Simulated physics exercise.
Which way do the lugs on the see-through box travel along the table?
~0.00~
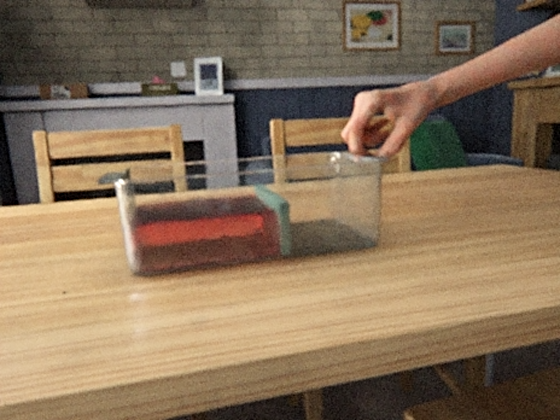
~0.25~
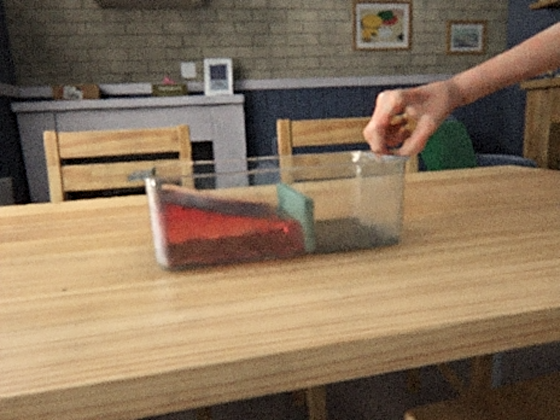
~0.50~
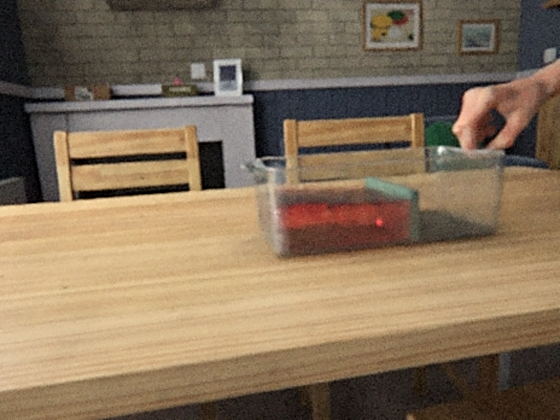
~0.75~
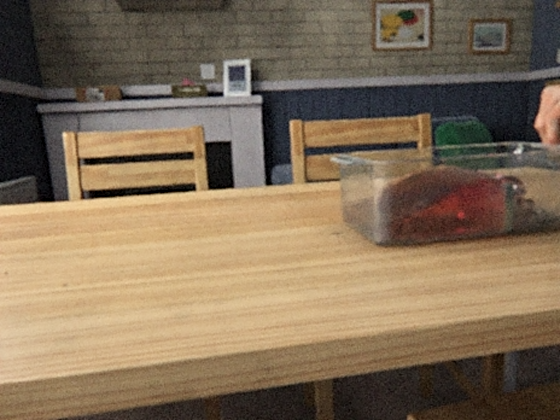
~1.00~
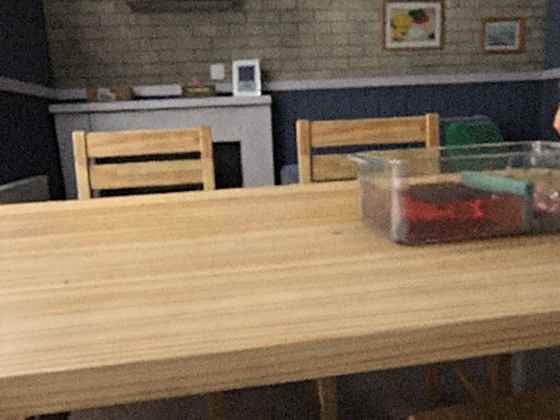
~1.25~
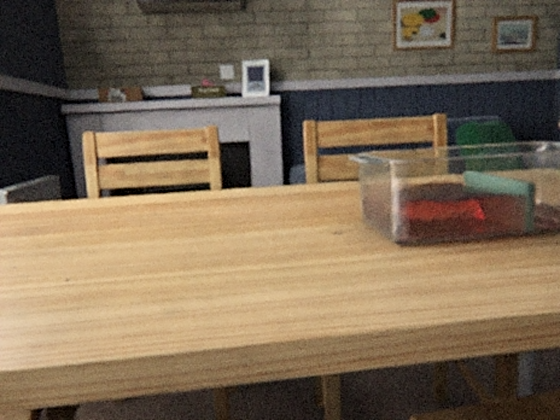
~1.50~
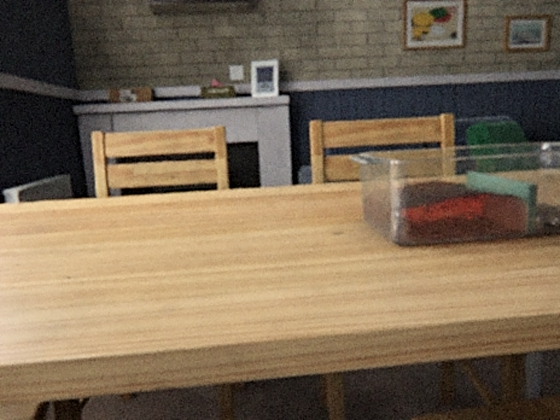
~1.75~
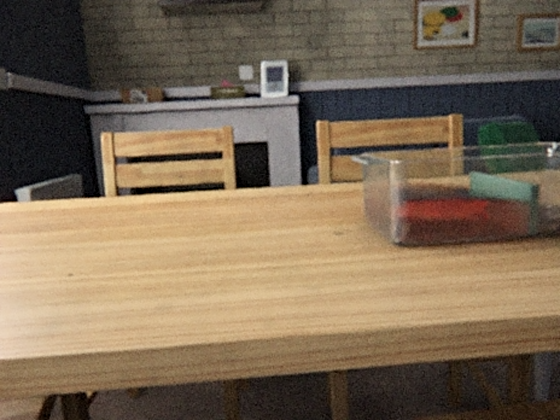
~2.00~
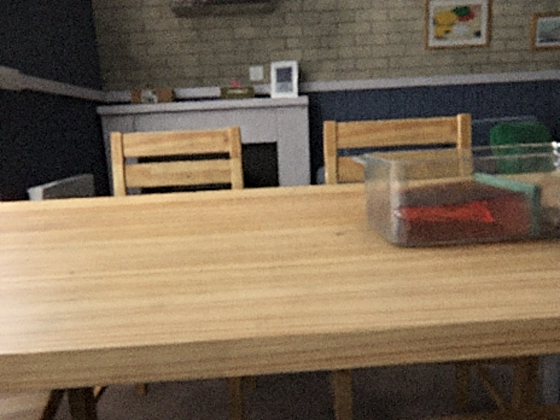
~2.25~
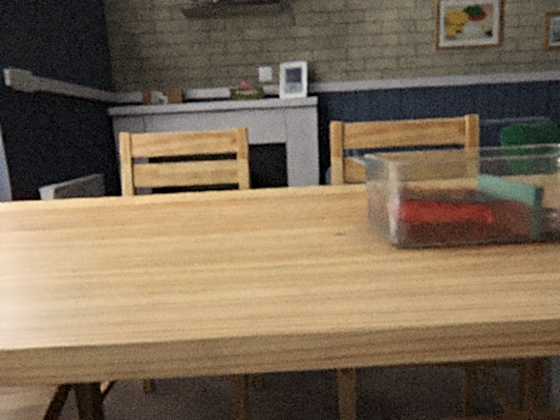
They move to the right, along with the box as the hand pulls it.
